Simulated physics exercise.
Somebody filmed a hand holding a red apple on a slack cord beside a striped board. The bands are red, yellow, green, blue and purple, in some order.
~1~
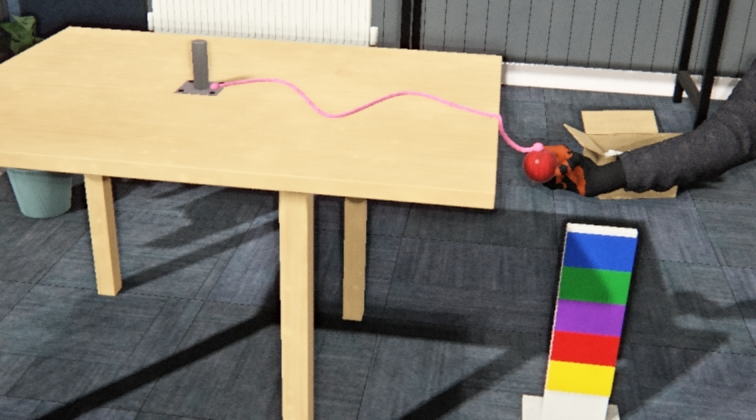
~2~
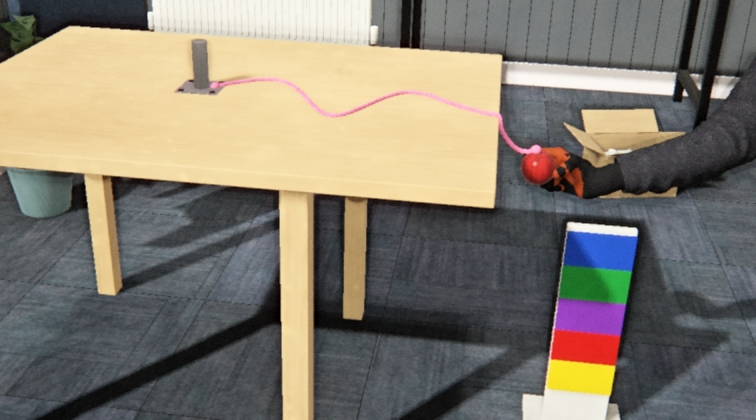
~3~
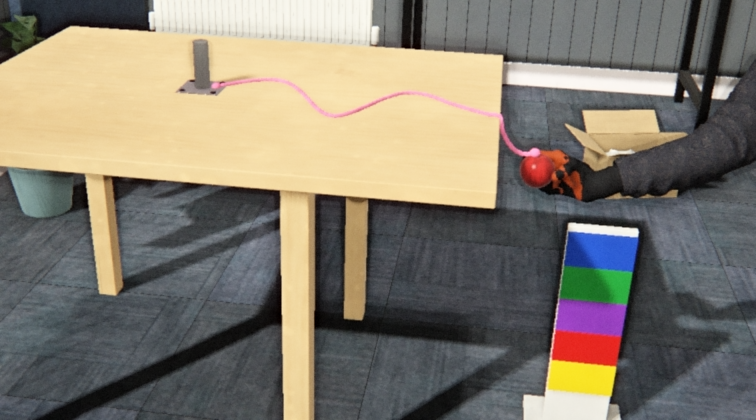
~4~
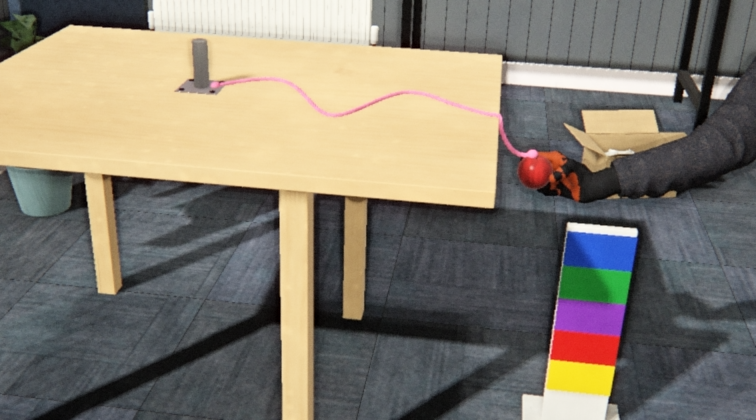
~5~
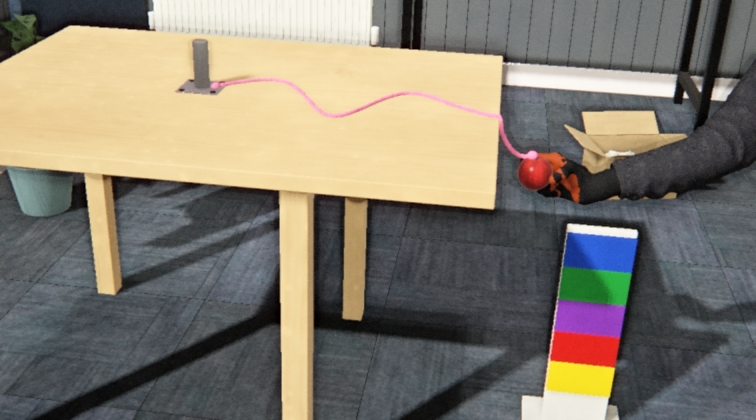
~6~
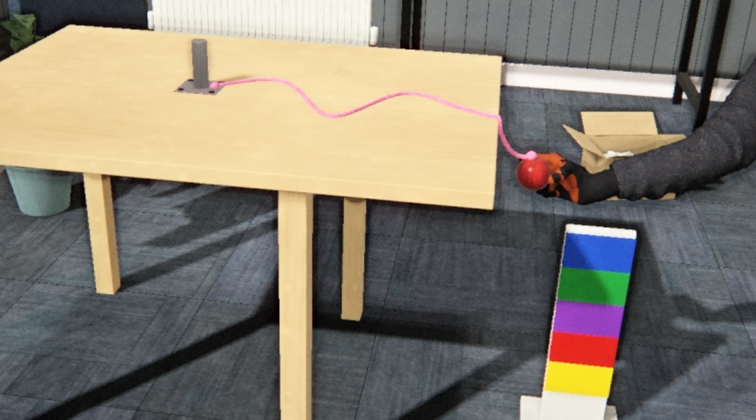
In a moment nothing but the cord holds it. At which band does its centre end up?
The purple one.
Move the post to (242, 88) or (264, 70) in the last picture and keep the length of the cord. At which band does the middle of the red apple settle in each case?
In that order: Red; red.
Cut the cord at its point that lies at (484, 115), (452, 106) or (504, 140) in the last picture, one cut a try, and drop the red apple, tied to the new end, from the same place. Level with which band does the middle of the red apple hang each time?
It would be blue; higher than all five; green.
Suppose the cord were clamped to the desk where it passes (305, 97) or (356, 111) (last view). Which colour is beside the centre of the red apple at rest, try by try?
Try by try: Green; blue.
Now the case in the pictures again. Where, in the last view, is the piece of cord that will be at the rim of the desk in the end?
At (395, 95), roughly.
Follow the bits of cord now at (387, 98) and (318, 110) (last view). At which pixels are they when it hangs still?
At (486, 116), then (381, 105).
Early on, apple near (513, 305); level with purple.
Midway, apple near (449, 294); level with purple.
Near the end, apple near (492, 304); level with purple.
Finally, apple near (485, 302); level with purple. The cord holds its middle at purple.
